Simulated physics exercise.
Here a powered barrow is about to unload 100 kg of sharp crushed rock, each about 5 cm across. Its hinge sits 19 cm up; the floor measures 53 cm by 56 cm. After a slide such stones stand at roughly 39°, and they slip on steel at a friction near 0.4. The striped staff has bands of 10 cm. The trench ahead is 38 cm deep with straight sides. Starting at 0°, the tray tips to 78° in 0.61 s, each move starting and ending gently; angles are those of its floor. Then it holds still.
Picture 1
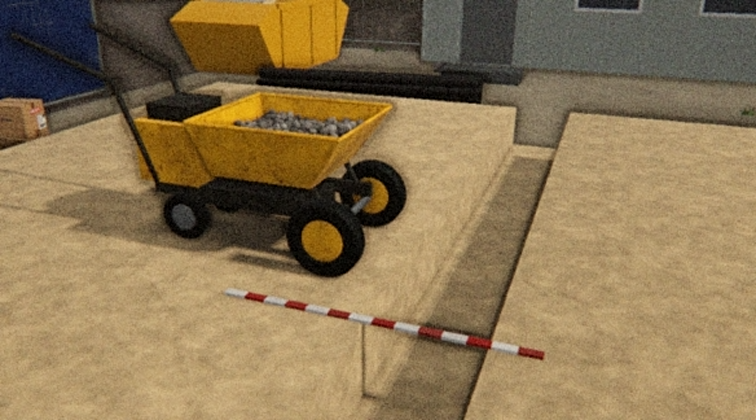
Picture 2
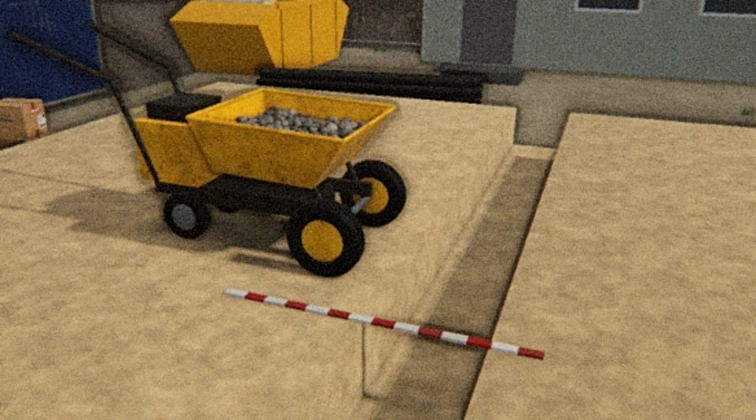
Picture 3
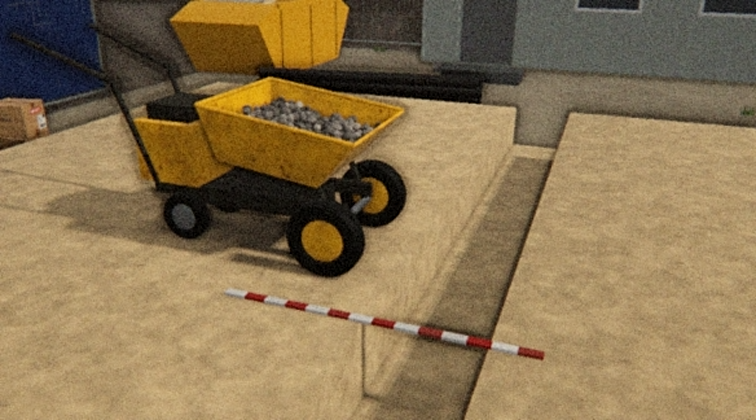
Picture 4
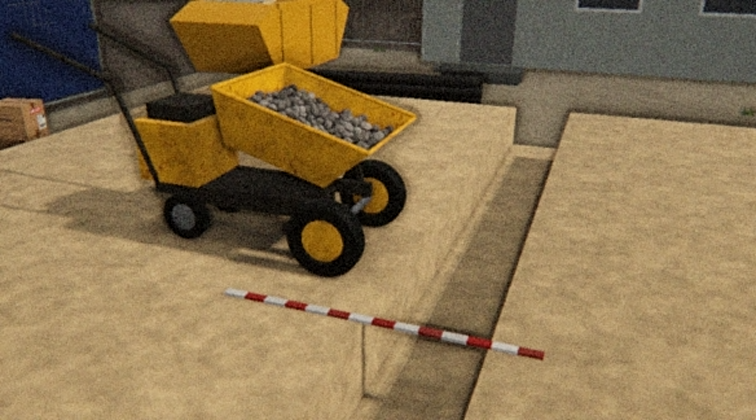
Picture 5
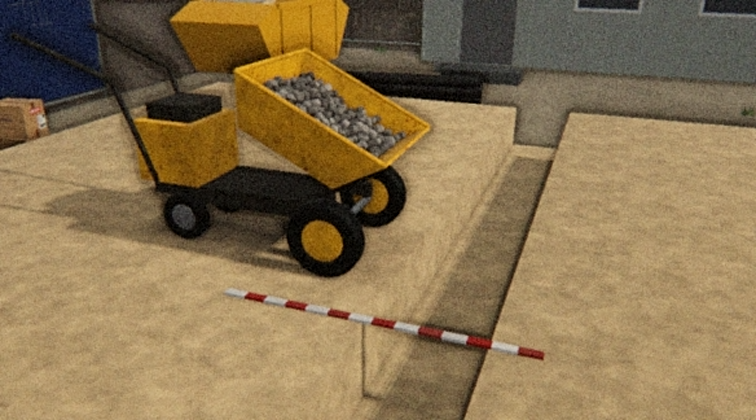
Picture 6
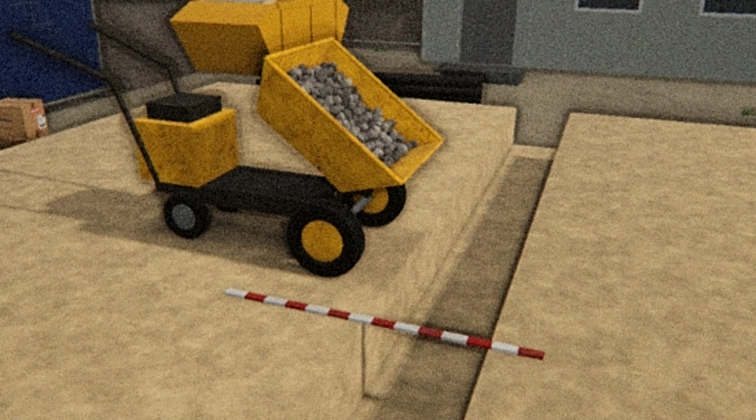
We see a yellow powered barrow loaded with grey crushed rock beside a straight-sided trench, behind a red-and-white striped staff; its tray starts level, then tilts steadily steeper, the back rising and the front lip lowering toward the right.
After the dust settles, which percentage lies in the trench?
Close to 72 in a hundred.
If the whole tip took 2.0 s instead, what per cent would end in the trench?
In that case some 100 per cent.
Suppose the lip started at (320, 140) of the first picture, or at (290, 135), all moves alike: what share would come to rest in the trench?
About 90 and 100 per cent.
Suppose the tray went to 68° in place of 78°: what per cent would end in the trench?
Then about 55 per cent.
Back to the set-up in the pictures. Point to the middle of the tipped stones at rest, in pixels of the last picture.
Around (491, 324).
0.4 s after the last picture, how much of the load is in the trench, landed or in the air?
Some 35 per cent.
Then, 0.2 s after the last picture the floor is at 66°, 100 % in the tray; the foremost stones are at (421, 203).
Then, 0.4 s after the last picture the floor is at 78°, 67 % in the tray, 33 % in the trench; the foremost stones are at (510, 260).
Then, 0.8 s after the last picture the floor is at 78°, 11 % in the tray, 61 % in the trench, 28 % past the trench; the foremost stones are at (701, 309).
Then, 2.7 s after the last picture the floor is at 78°, 0 % in the tray, 72 % in the trench, 28 % past the trench; the foremost stones are past the picture's edge.
